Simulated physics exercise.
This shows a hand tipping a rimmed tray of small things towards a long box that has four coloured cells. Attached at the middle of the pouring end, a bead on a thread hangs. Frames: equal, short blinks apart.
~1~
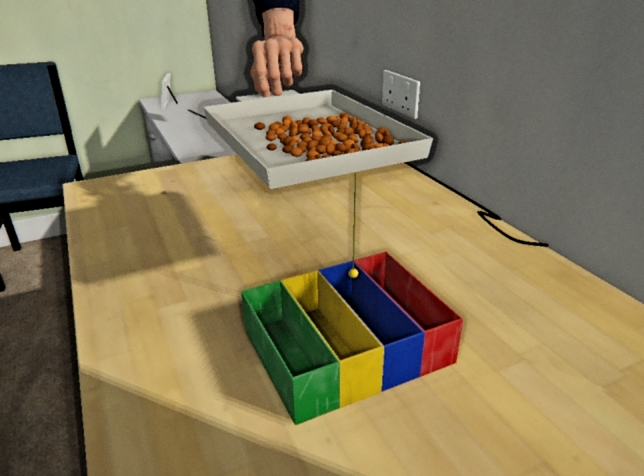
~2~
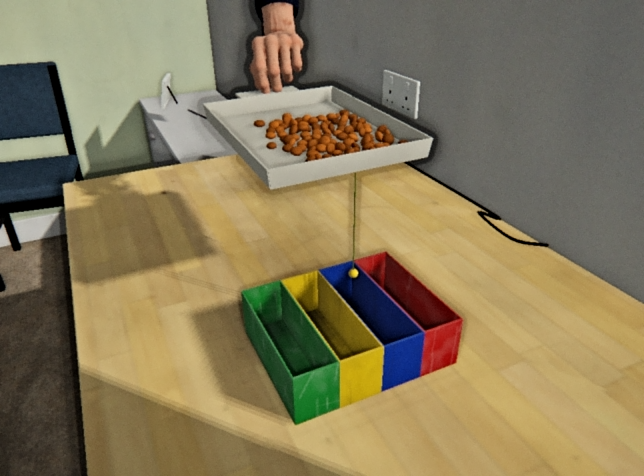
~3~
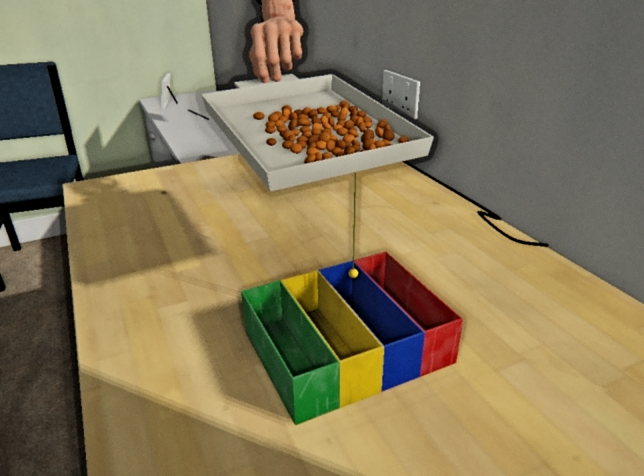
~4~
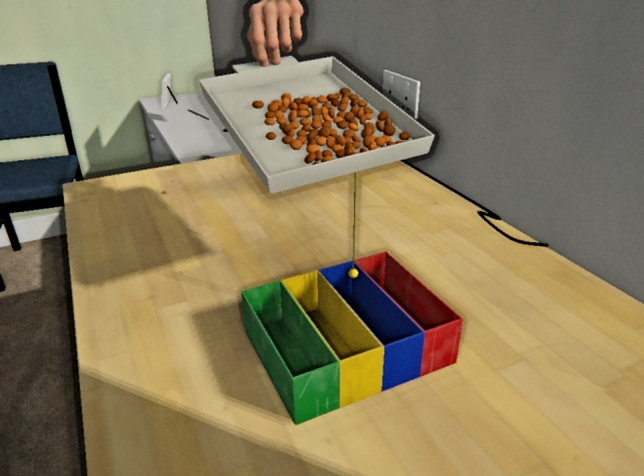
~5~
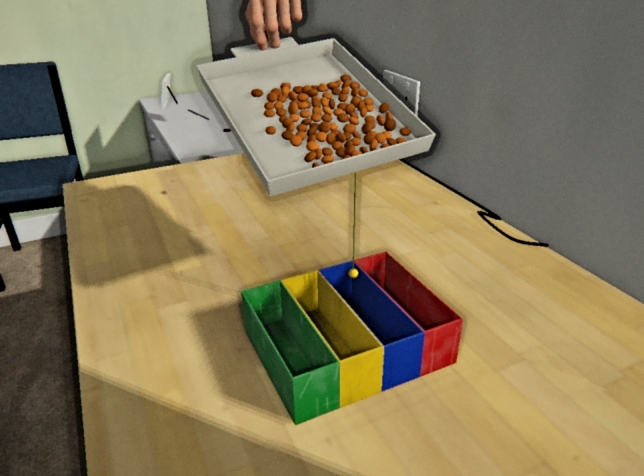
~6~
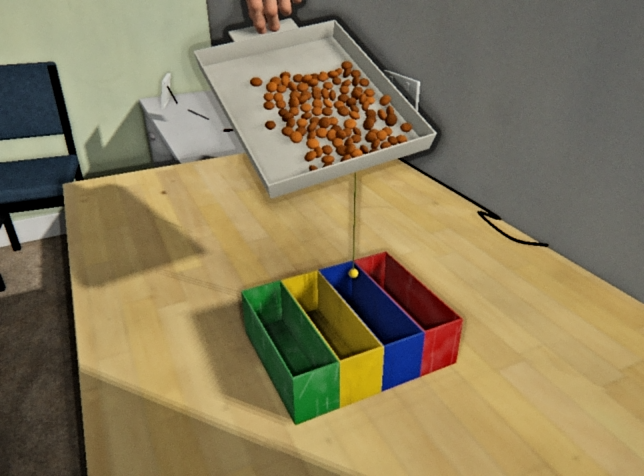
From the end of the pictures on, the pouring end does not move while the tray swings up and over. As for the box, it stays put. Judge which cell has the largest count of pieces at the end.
Largest count: Green.
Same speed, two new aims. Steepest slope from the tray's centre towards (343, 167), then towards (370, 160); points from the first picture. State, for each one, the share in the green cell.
About 10 % and about 0 %.
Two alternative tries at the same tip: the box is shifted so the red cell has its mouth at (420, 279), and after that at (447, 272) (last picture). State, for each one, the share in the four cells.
First about 80, then 40 per cent.
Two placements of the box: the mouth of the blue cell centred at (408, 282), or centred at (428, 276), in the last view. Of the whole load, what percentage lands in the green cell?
Trial 1 near 20 percent, trial 2 near 20 percent.
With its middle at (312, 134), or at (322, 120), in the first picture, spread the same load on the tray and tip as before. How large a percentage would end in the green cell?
That would be 40 per cent, and then 40 per cent.
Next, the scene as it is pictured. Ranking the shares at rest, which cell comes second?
I'd say that yellow cell takes second place.
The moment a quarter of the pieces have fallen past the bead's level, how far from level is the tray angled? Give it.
It sits at roughly 105°.
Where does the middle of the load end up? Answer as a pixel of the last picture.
Somewhere around (323, 365) in the final view.
Soon after the last picture, tray tipped steeply; nearly all on the tray; a stray few falling or outside the box.
A little later, tray tipped past a quarter turn; about a third on the tray; about a quarter in the green cell; a small part in the yellow cell; a small part in the blue cell; about a third falling or outside the box.
Later still, tray tipped past a quarter turn; about half in the green cell; about a quarter in the yellow cell; about a quarter in the blue cell; a stray few in the red cell; a stray few falling or outside the box.
At rest, tray tipped past a quarter turn; about half in the green cell; about a quarter in the yellow cell; about a quarter in the blue cell; a stray few in the red cell; a stray few outside the box.
